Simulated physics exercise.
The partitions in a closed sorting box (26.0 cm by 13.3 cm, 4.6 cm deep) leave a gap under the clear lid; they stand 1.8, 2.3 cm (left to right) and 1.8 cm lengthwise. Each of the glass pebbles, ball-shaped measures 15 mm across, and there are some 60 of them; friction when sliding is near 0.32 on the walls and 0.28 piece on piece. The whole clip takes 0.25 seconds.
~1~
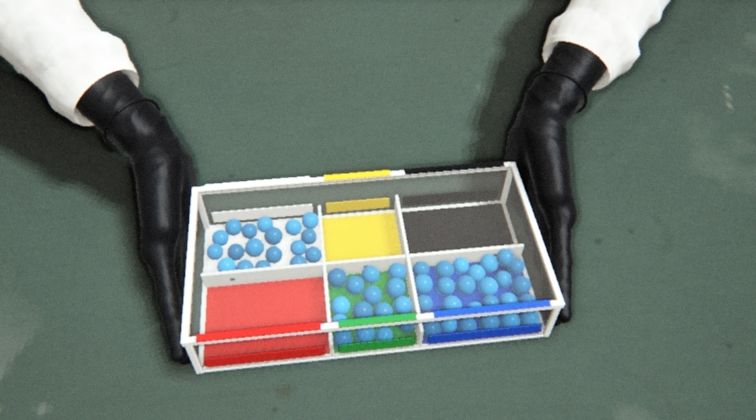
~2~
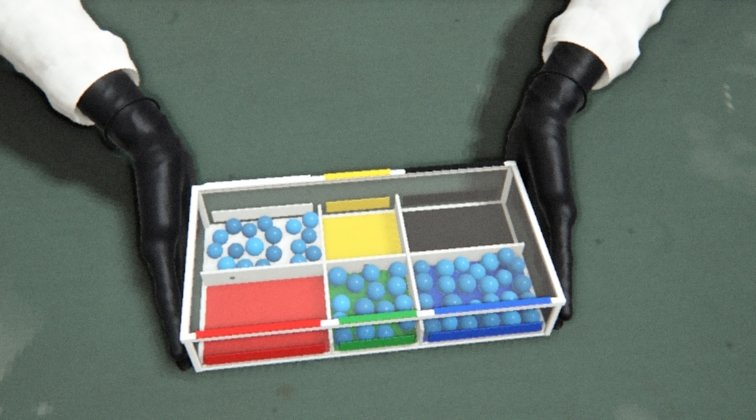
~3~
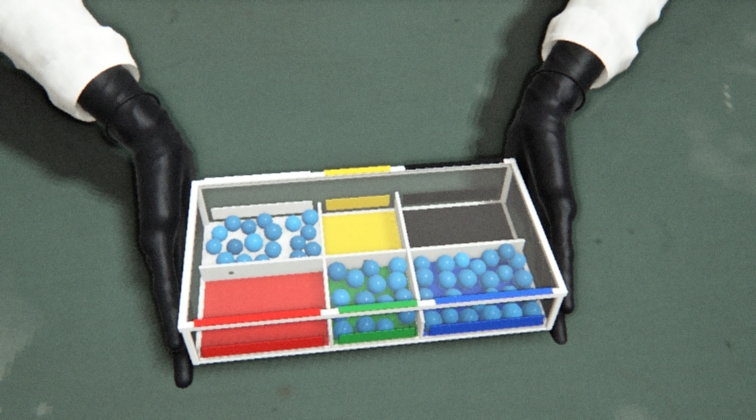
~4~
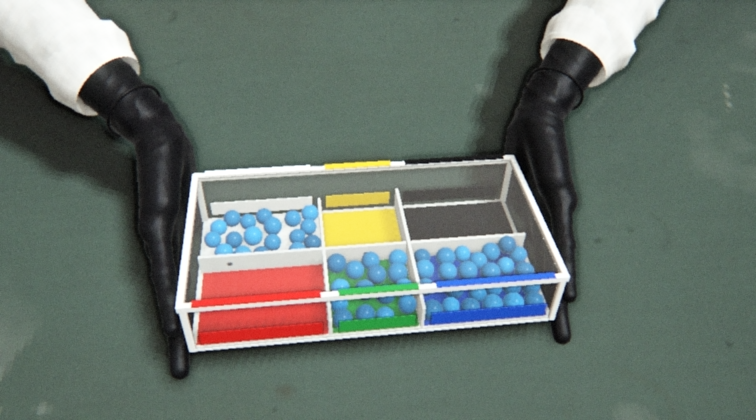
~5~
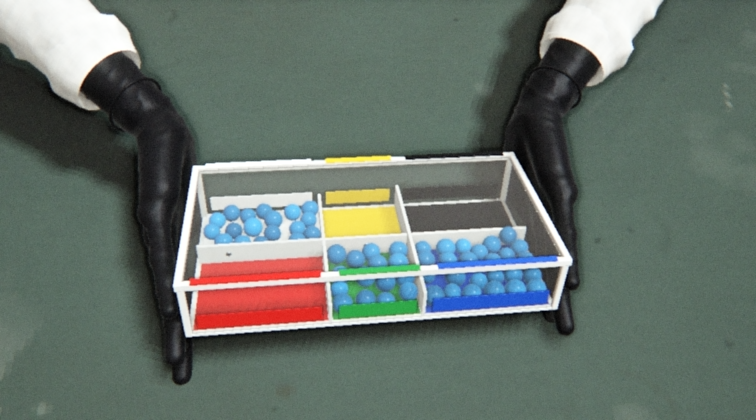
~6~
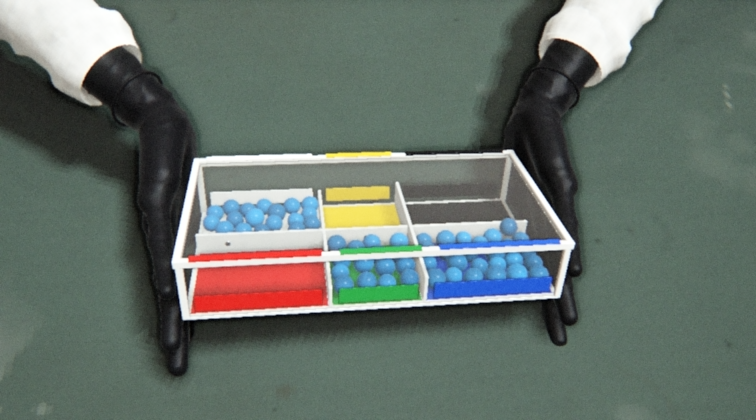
Two black-gloved hands slowly tilt a clear divided box of blue balls, raising its front edge.
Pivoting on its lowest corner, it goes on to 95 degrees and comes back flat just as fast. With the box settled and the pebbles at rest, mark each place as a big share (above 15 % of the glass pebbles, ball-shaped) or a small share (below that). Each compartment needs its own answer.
Red: Small share. Blue: Small share. Green: Small share. Yellow: Big share. White: Big share. Black: Big share.
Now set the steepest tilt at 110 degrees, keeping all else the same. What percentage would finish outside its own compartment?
Some 80 per cent.
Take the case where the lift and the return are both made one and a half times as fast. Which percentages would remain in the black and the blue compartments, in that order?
Black 50 %; blue 5 %.
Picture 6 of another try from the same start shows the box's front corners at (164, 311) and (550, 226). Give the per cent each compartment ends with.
Each compartment ends with, in per cent, red 5, blue 5, green 0, yellow 5, white 80 and black 5.
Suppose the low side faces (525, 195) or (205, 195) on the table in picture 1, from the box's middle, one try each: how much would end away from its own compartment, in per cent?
About 65 per cent on the first try and 60 per cent on the second.
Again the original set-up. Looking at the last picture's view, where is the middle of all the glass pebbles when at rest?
Centre at rest: Approx. (411, 229) px.
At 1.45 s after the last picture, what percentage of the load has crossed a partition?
Close to 60 in a hundred.
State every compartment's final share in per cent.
Red: 0 %, blue: 5 %, green: 0 %, yellow: 20 %, white: 25 %, black: 45 %.
Then, 0.87 s after the last picture, tilt 95 degrees; blue 40 %, green 25 %, white 30 %, black 5 %.
Then, 1.45 s after the last picture, tilt 42 degrees; blue 10 %, yellow 20 %, white 25 %, black 45 %.
Then, 2.09 s after the last picture, tilt 0 degrees; blue 5 %, yellow 20 %, white 25 %, black 45 %.
In the end, red 0 %, blue 5 %, green 0 %, yellow 20 %, white 25 %, black 45 %.
